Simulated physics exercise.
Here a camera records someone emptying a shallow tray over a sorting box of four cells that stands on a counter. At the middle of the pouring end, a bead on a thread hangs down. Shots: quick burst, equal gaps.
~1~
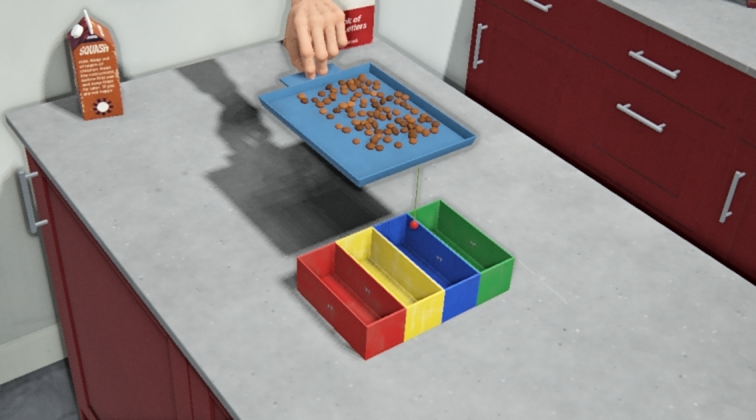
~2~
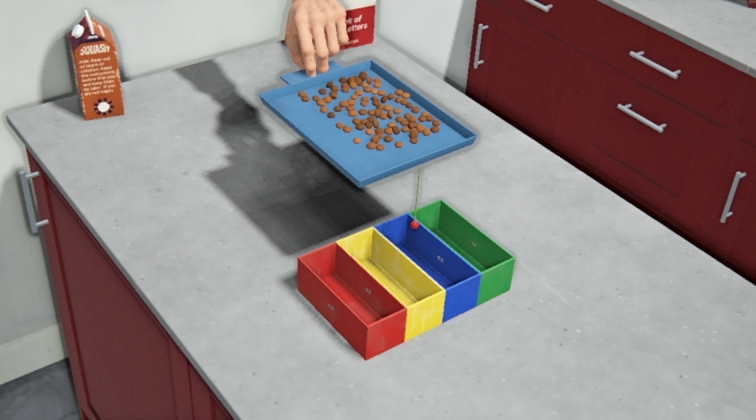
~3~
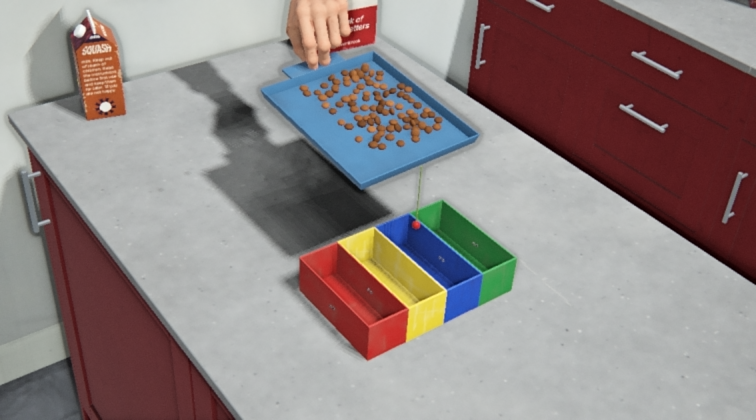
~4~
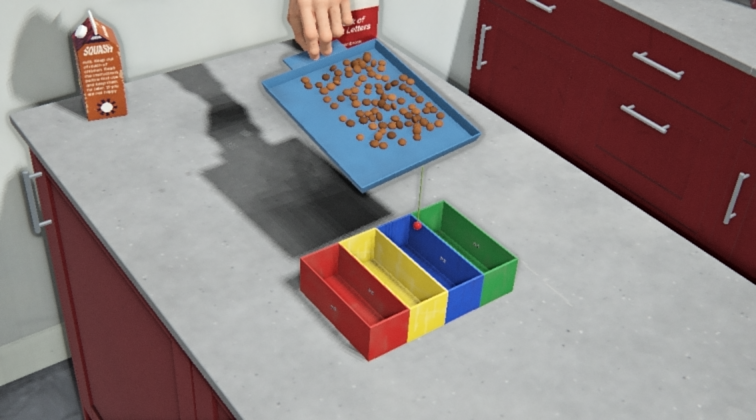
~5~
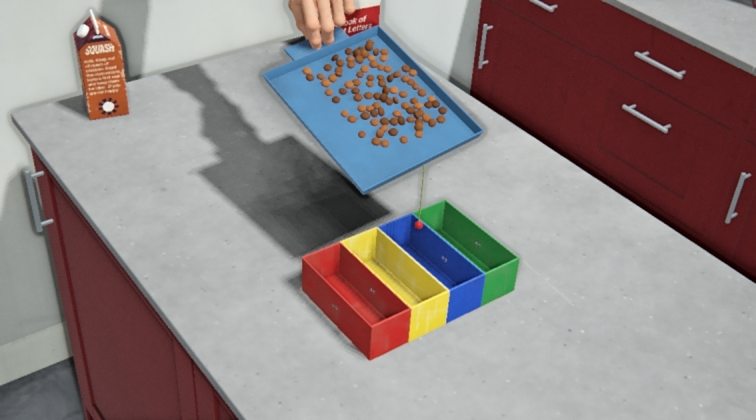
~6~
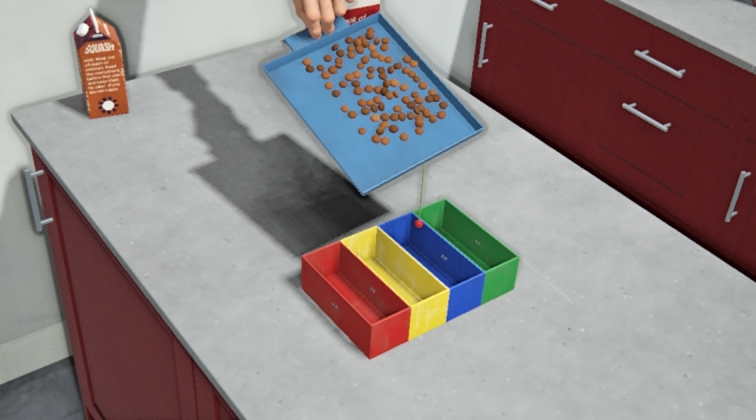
On a grey kitchen counter, a hand holds a blue tray of small brown pieces above a box with red, yellow, blue and green cells, gradually tilting it toward its lower left corner while a red bead hangs nearby.
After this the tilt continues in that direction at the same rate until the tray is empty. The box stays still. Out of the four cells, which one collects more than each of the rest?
The yellow cell collects the most.
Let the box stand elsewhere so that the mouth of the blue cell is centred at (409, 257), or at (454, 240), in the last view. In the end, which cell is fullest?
The first placing favours the yellow cell, while the second favours that red cell.
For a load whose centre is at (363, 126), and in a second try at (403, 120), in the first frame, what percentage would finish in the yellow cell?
You'd see roughly 70 per cent first and roughly 80 per cent second.
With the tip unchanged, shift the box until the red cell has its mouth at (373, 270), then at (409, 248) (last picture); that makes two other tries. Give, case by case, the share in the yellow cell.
First 20 per cent, second 0 per cent.
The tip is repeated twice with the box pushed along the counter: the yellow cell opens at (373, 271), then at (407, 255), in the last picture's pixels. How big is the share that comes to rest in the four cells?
Result, in turn: 100 %, 100 %.
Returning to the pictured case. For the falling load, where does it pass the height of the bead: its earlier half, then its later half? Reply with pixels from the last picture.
First around (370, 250), afterwards around (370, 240).
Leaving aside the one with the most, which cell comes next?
Second place belongs to that red cell.
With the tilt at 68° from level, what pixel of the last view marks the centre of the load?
Somewhere about (375, 185).
Soon after the last picture, tray tipped steeply; most on the tray; a stray few in the red cell; a stray few in the yellow cell; about a quarter falling or outside the box.
A little later, tray tipped past a quarter turn; a small part on the tray; about two thirds in the yellow cell; about a third in the red cell; a stray few in the blue cell.
Later still, tray tipped past a quarter turn; about two thirds in the yellow cell; about a third in the red cell; a stray few in the blue cell; a stray few falling or outside the box.
At rest, tray tipped past a quarter turn; about two thirds in the yellow cell; about a third in the red cell; a stray few in the blue cell; none in the green cell; a stray few outside the box.
